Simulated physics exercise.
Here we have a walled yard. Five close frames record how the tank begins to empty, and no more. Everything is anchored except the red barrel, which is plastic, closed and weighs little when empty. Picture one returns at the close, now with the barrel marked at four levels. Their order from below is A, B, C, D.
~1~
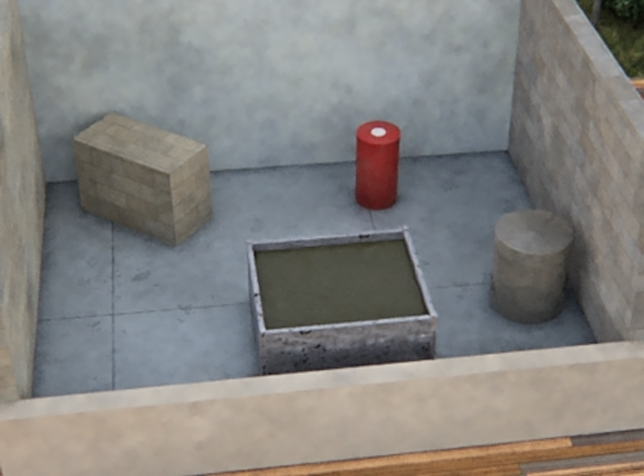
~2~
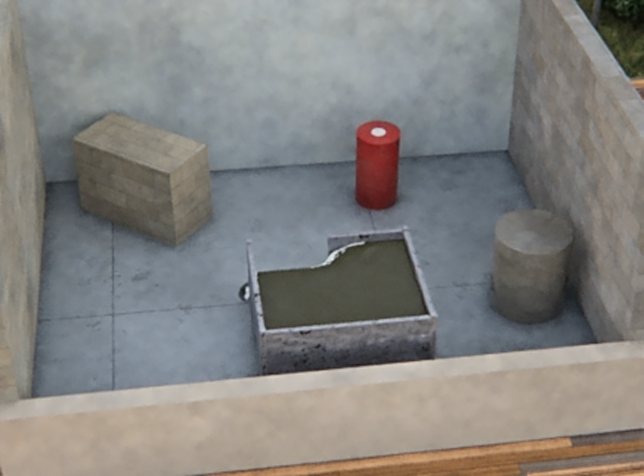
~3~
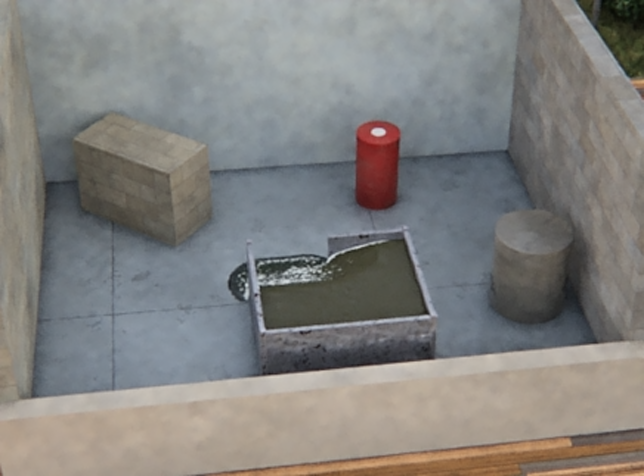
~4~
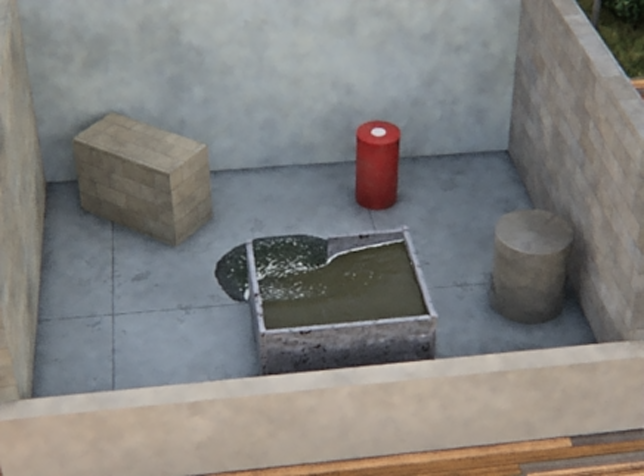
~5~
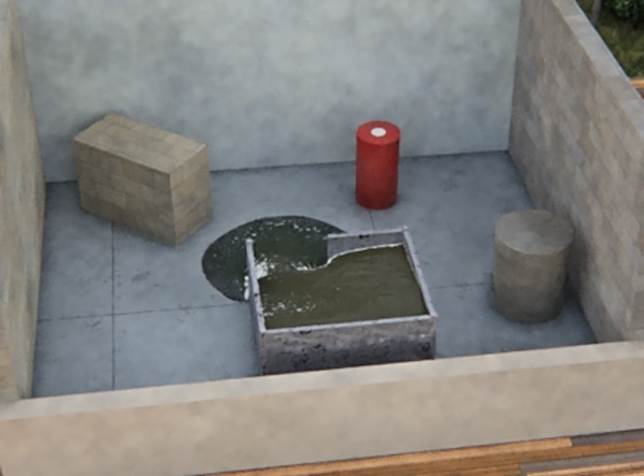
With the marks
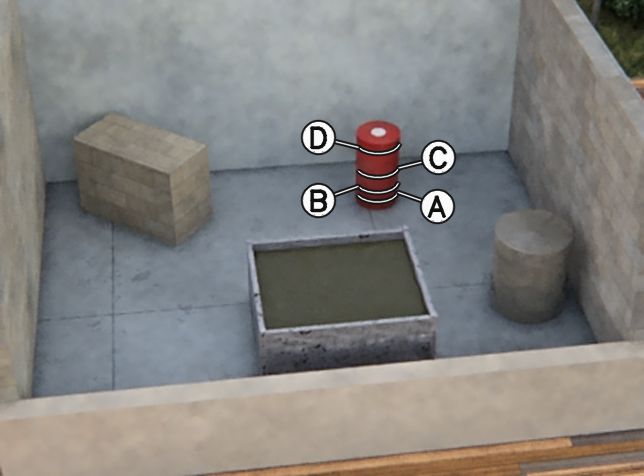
In a walled yard, a square tank full of murky green water opened at its back left corner, and the water poured out and spread across the floor in a dark, widening puddle behind it.
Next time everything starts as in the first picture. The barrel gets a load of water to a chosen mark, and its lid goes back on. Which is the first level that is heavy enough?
Line B.
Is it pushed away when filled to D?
No, that is safe.
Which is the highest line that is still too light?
A.
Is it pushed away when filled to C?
No, not at all.
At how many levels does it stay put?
Three of them.
On the marked copy, A at (380, 201); B at (380, 192); C at (381, 177); D at (381, 153); from the bottom up A, B, C, D.
For line A, it is pushed about its own width away.
For line B, it does not move.
For line C, it does not move.
For line D, it does not move.
